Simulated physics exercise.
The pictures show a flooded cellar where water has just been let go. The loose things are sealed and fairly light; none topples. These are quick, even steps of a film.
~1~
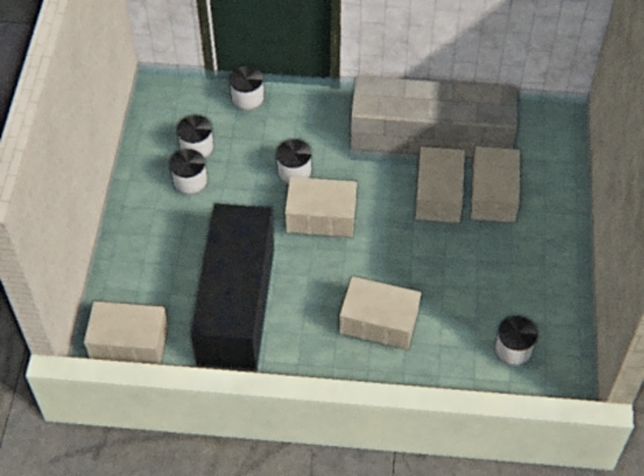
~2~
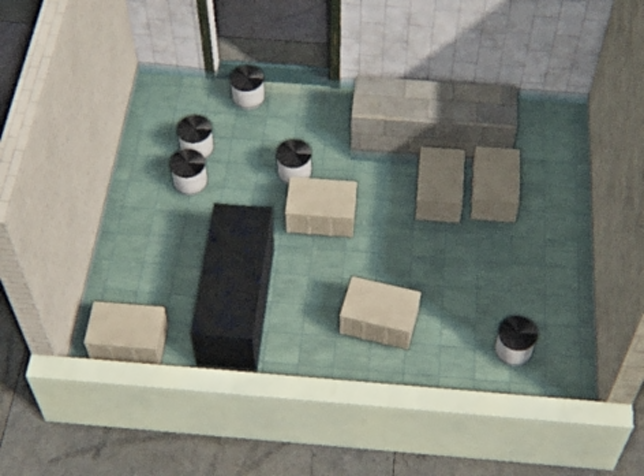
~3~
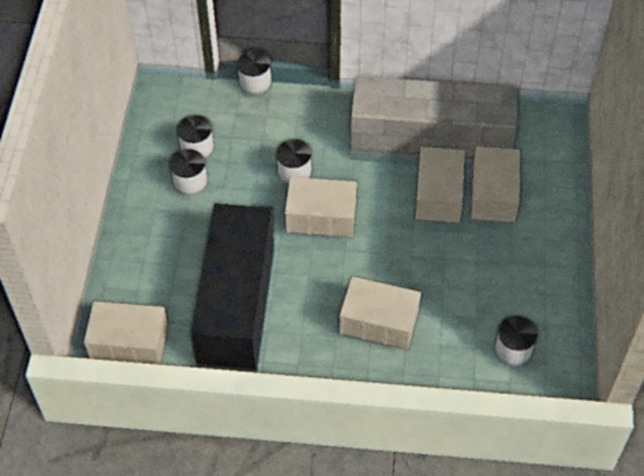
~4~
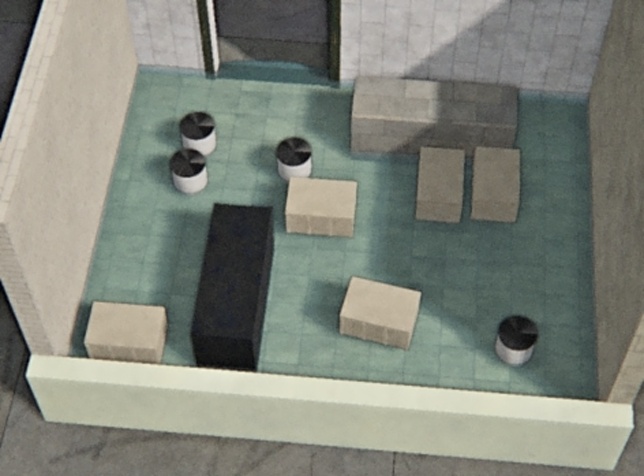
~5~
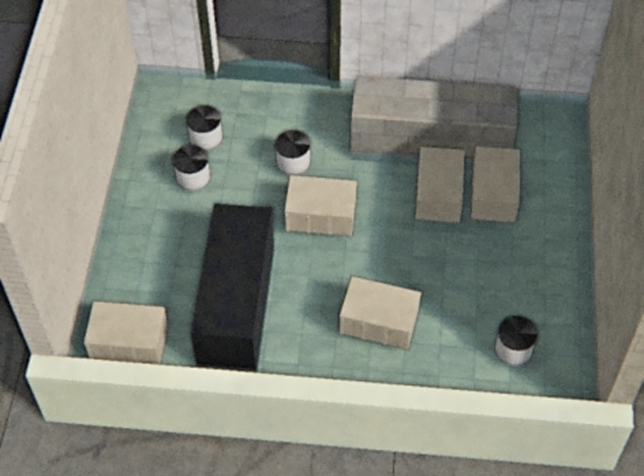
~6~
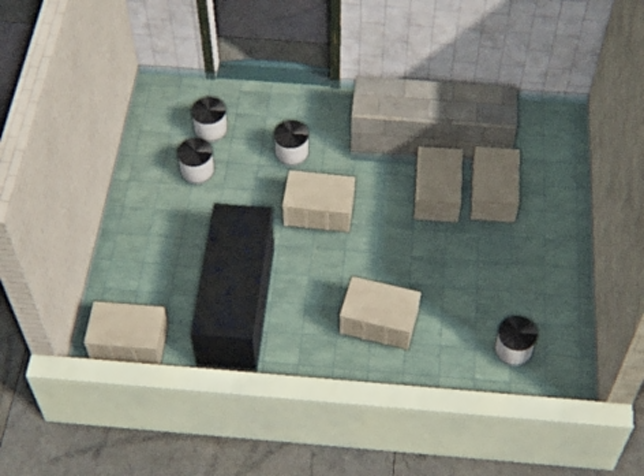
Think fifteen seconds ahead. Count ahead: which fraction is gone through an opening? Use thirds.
Share: Between one and two thirds.
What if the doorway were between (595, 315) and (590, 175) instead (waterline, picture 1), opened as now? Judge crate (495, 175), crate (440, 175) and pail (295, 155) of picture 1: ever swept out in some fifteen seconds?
In turn: Through, out, carried outside.
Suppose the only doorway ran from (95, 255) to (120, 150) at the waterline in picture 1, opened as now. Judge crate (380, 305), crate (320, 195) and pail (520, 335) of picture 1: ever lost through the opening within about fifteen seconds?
In that order: Left behind, gone, kept in.
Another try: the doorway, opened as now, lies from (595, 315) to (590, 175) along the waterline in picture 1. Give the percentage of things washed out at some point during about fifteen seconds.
I make it 60 per cent.
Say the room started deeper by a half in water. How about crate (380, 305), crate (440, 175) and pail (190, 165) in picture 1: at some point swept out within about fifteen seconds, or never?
In that order: Stays, out, carried outside.
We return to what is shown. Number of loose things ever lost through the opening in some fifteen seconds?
That makes 6.
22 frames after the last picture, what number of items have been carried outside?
It comes to 5.
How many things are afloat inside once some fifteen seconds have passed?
It comes to 4.
A moment on, 1 of 10 are out; 9 afloat.
Next, 4 of 10 are out; 6 afloat.
Later, 5 of 10 are out; 5 afloat.
In the end, 6 of 10 are out; 4 afloat.
